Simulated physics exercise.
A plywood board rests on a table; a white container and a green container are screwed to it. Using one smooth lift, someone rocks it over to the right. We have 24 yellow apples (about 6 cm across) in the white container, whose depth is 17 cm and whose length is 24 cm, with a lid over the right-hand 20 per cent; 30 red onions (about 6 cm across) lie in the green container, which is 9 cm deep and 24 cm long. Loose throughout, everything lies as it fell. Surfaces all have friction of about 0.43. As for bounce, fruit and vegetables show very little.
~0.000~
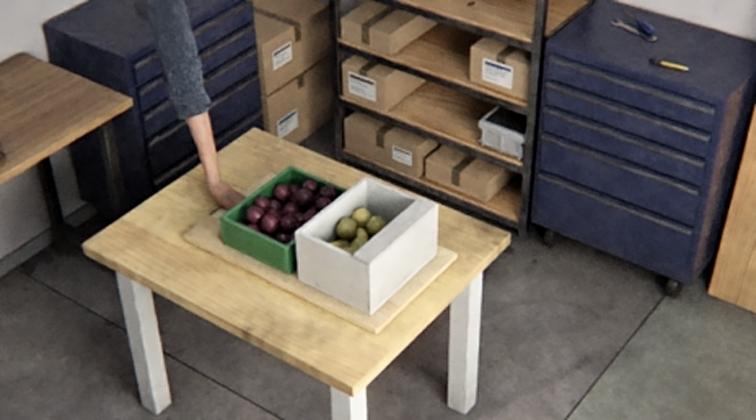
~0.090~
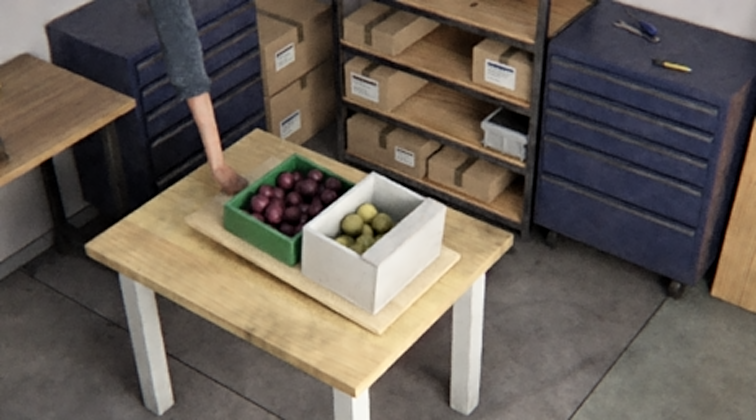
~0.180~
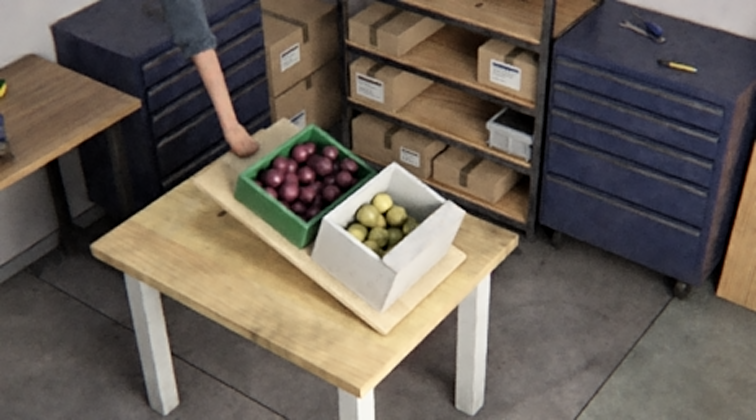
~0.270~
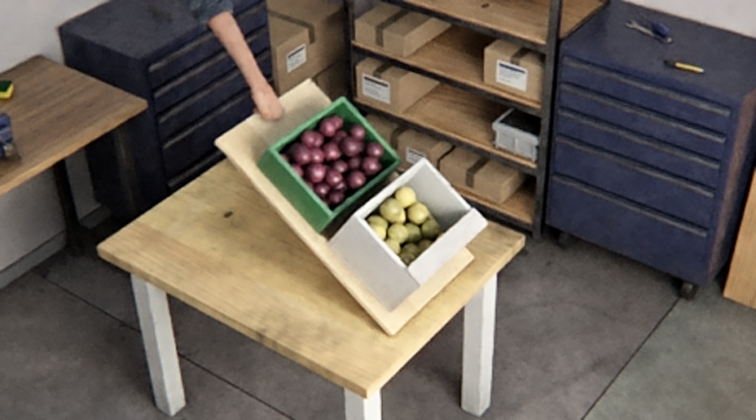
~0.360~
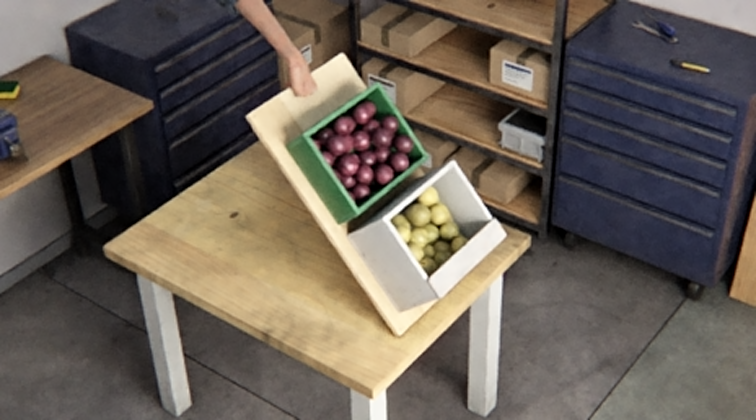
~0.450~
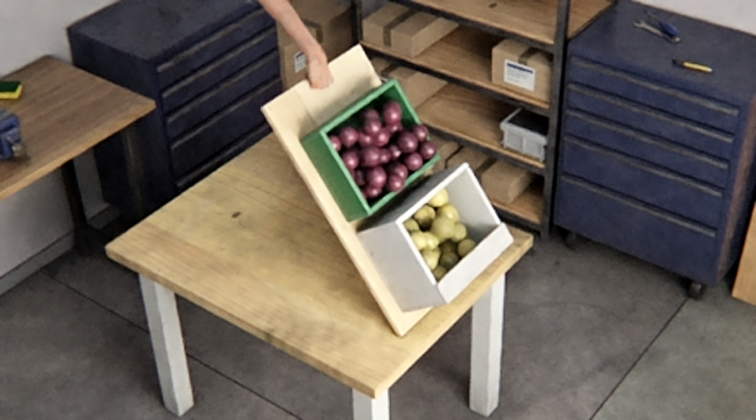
A hand lifted the left end of a board on a wooden table, steadily tilting it steeply to the right, along with its green box of dark red onions and white box of yellowish fruit.
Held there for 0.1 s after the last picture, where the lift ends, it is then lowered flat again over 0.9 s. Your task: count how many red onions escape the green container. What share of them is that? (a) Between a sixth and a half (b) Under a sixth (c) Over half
a.
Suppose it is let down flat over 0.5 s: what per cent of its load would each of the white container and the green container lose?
White container 0, green container 40 per cent.
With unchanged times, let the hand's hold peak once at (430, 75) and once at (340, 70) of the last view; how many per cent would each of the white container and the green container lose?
White container: 30 %, then 0 %; green container: 100 %, then 60 %.
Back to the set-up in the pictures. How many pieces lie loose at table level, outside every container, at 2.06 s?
About 4 of them.
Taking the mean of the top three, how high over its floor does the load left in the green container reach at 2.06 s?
Around 13 centimetres high.
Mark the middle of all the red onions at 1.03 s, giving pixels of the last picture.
Middle approx. (354, 192).
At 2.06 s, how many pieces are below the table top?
Count: Roughly 3.
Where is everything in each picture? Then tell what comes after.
In the first picture (each is followed by its nearest rim corner in this view; the camera pans a little), green container, (284, 246); white container, (367, 263); 0° from level; none out.
Green container, (290, 240); white container, (375, 265); 6° from level, in the second picture.
Green container, (305, 225); white container, (394, 271); 19° from level, in the third picture.
Green container, (330, 213); white container, (418, 282); 34° from level, in the fourth picture.
Green container, (357, 210); white container, (437, 294); 47° from level, in the fifth picture.
Green container, (369, 210); white container, (444, 299); 53° from level; none out, in the sixth picture.
After 0.71 s, tilt 49°; white container 24 in, 0 out and green container 22 in, 8 out.
After 1.03 s, tilt 24°; white container 24 in, 0 out and green container 20 in, 10 out.
After 1.48 s, tilt 0°; white container 24 in, 0 out and green container 20 in, 10 out.
When it is over (at 2.06 s), white container 24 in, 0 out and green container 20 in, 10 out. Asked share, 10 of 30, 33 per cent.
